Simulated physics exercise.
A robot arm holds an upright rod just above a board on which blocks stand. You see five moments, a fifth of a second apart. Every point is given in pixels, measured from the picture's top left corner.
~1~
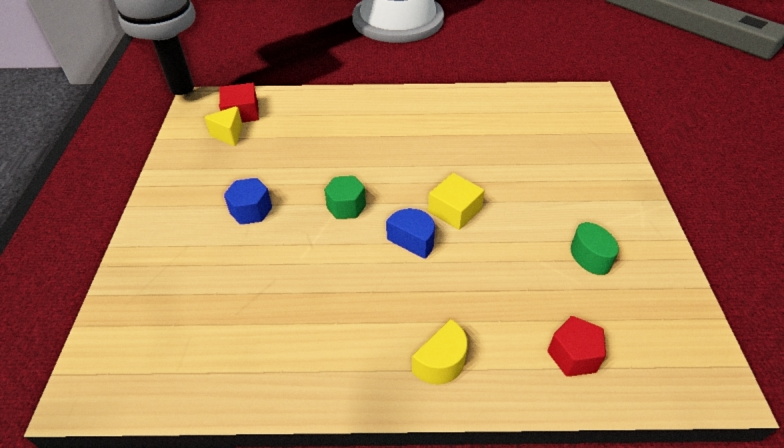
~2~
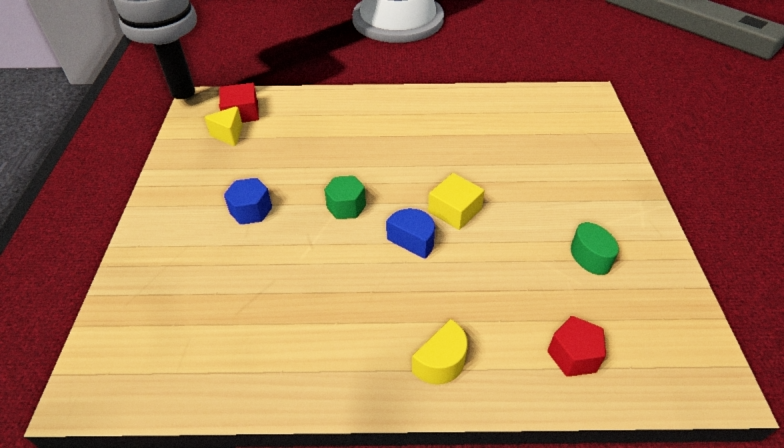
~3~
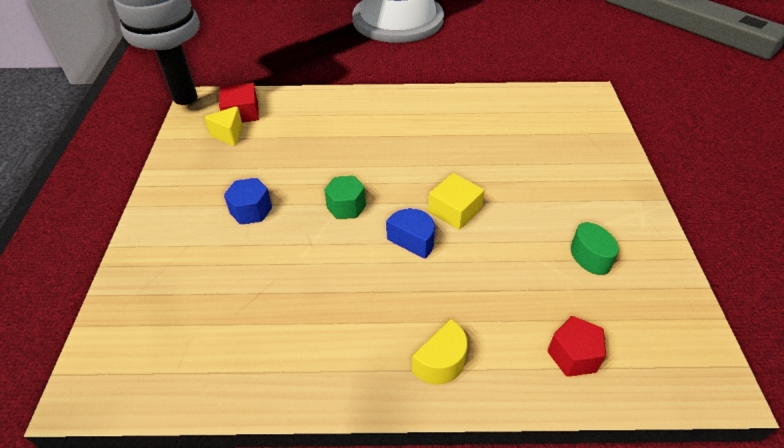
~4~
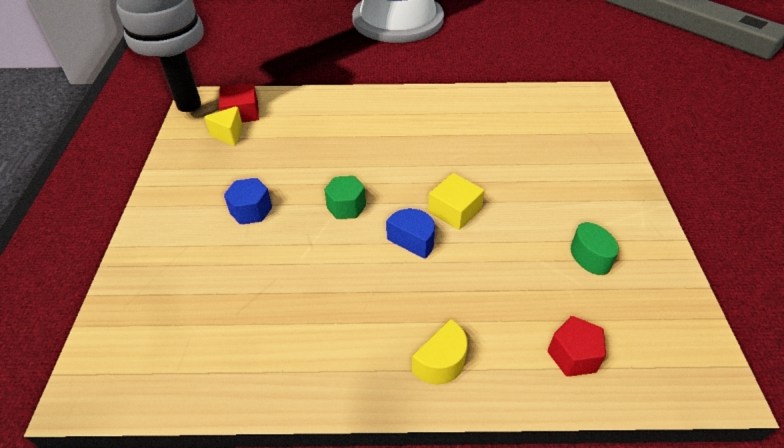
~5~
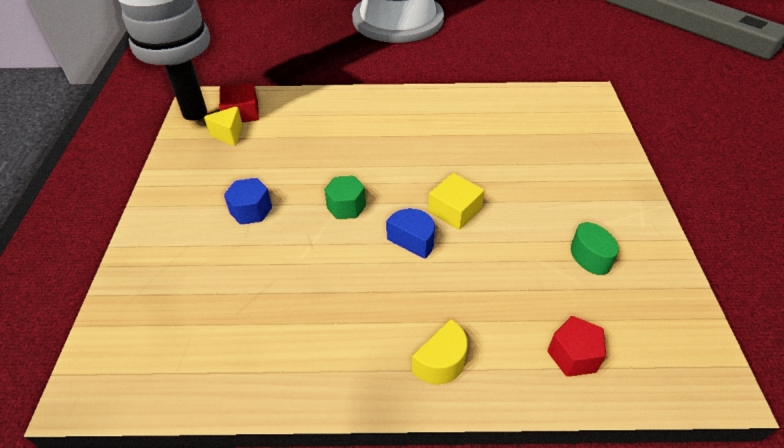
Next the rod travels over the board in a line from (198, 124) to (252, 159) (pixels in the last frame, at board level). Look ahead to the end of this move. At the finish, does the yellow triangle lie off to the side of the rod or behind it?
Yes.
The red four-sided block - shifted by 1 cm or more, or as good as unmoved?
The push misses it.
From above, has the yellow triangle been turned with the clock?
Final answer: No.
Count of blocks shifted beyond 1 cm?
Only one block.
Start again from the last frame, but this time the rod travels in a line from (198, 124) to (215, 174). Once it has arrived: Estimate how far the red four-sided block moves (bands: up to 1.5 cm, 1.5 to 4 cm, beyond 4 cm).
Within 1.5 cm.
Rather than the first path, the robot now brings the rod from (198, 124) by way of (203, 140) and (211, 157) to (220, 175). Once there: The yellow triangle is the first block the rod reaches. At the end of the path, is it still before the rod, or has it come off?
Answer: Slipped away.
What follows on the original path. One third of the way, rod (212, 125); yellow triangle (233, 119), turned 35° anticlockwise.
Two thirds of the way, rod (230, 137); yellow triangle (253, 123), turned 90° anticlockwise.
At the end, rod (249, 149); yellow triangle (259, 124), turned 110° anticlockwise; red four-sided block not moved.
